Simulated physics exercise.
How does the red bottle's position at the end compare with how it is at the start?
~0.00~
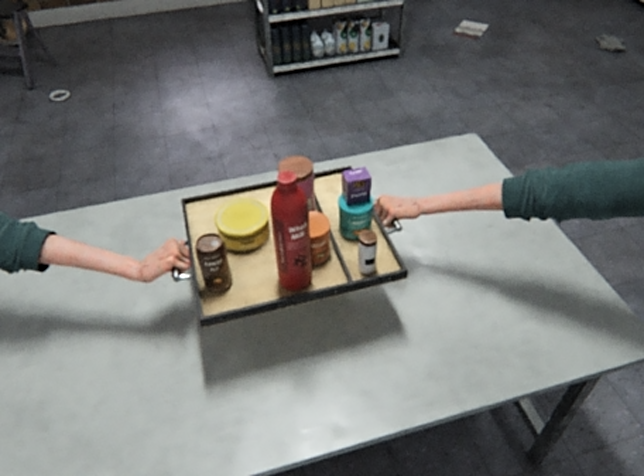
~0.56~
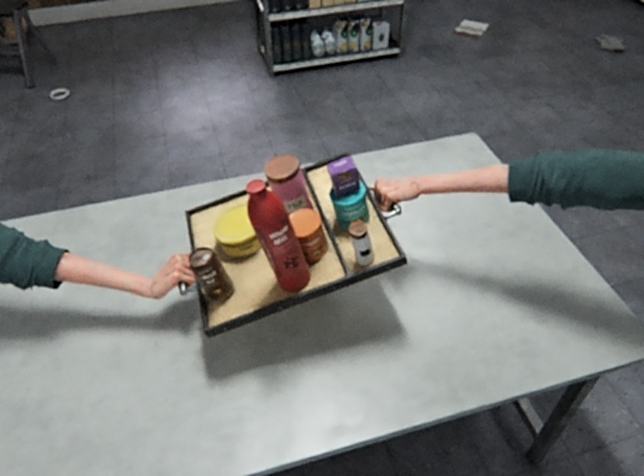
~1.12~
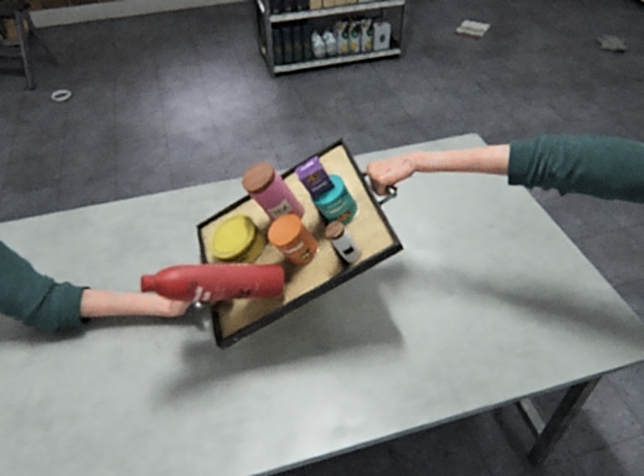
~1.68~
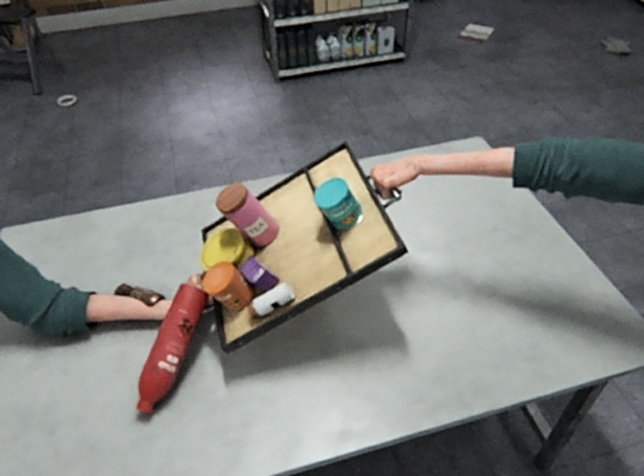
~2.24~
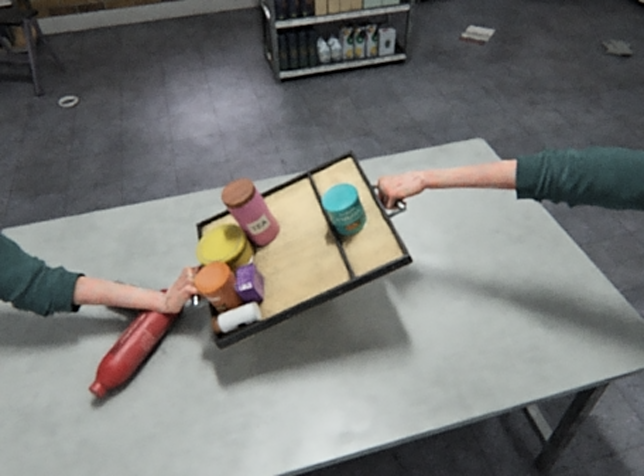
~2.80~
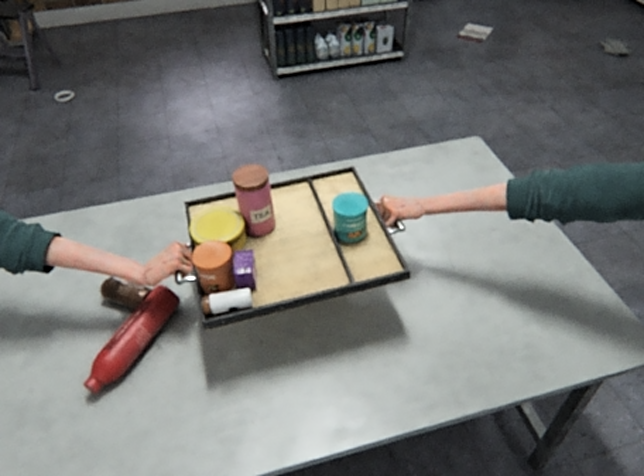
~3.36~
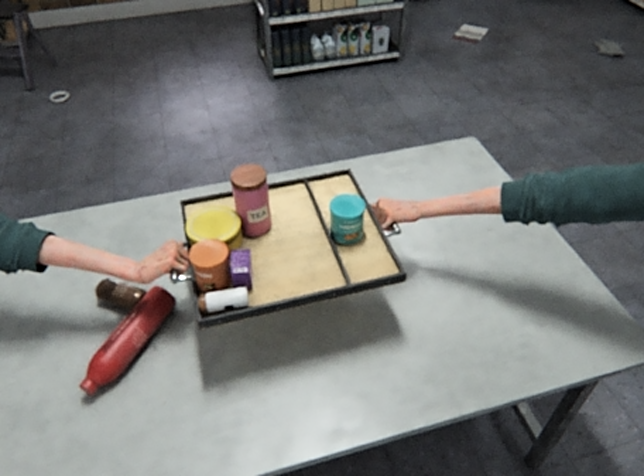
At the start the red bottle stands upright on the tray, and at the end it lies on its side on the table, to the left of the tray.
